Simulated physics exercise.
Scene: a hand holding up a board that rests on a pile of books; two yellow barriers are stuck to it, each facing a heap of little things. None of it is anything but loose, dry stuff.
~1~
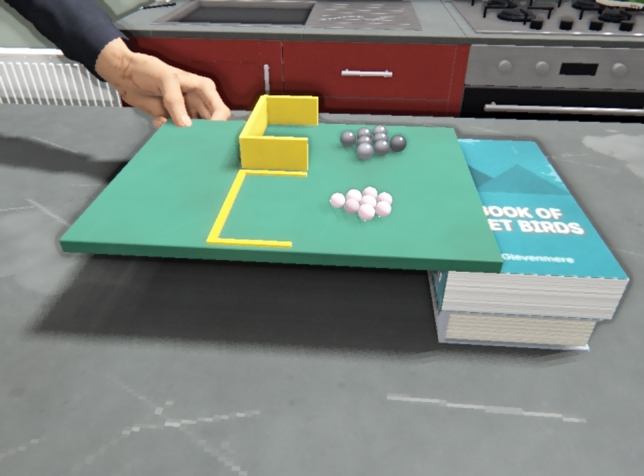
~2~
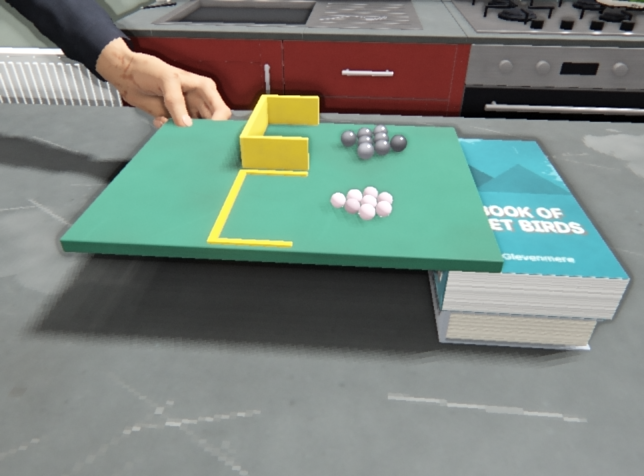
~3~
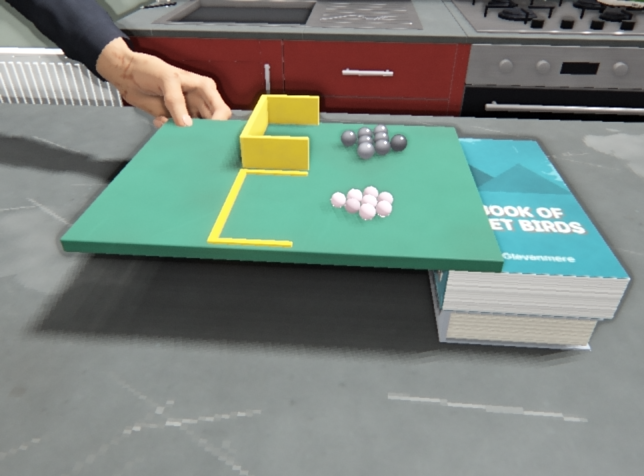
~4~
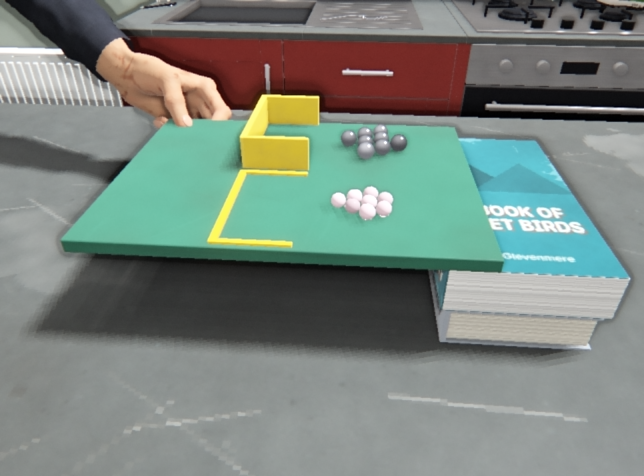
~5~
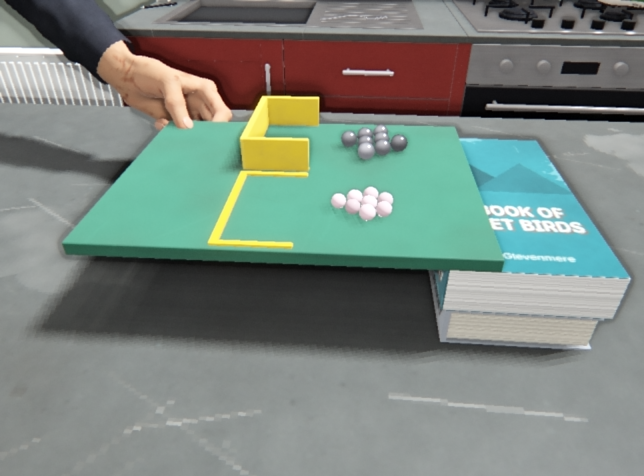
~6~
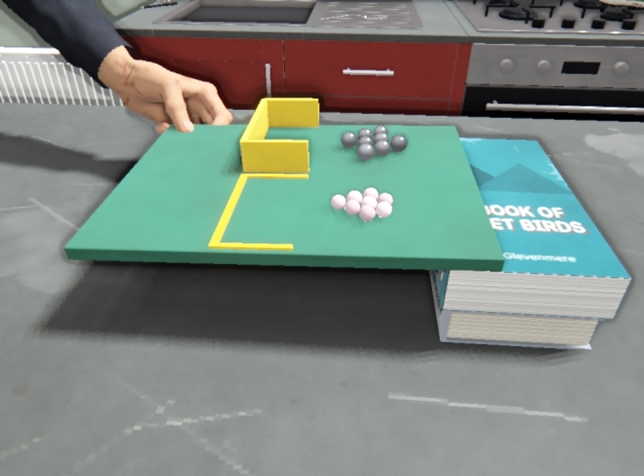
A hand holds a green board against books, lowering its left end very slightly.
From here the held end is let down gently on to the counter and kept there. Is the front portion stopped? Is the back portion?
Finally the front portion makes it past its bar while the back portion is kept back by its bar.
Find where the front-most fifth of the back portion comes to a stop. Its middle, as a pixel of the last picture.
Resting point: Close to (270, 176).
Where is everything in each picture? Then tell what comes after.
In the first frame, held end of the board at (79, 240), level; book pile at (496, 211), about a quarter as high as the board is long; front portion at (368, 203), a few sugar pearls; back portion at (365, 143), a few steel balls; front bar at (229, 203), much lower than a piece; back bar at (255, 129), taller than the pieces.
In the second frame, held end of the board at (80, 239), level; back portion at (365, 143).
In the third frame, held end of the board at (80, 239), level; front portion at (369, 203).
In the fourth frame, held end of the board at (80, 240), level; back portion at (382, 139).
In the fifth frame, held end of the board at (82, 242), down by 1°; front portion at (369, 203).
In the sixth frame, held end of the board at (84, 247), down by 2°; book pile at (498, 210); front portion at (369, 204), not moving; back portion at (382, 140), not moving; front bar at (230, 207); back bar at (256, 133).
Then, 0.33 s past the last view, board sloping at 9°; front portion on its way down; back portion on its way down.
Then, 0.68 s past the last view, board sloping at 15°; front portion about two thirds past its bar; back portion has reached its bar.
Then, 1.10 s past the last view, board resting at 15°; front portion all past its bar; back portion has reached its bar.
Finally, board resting at 15°; front portion all past its bar; back portion gathered behind its bar.
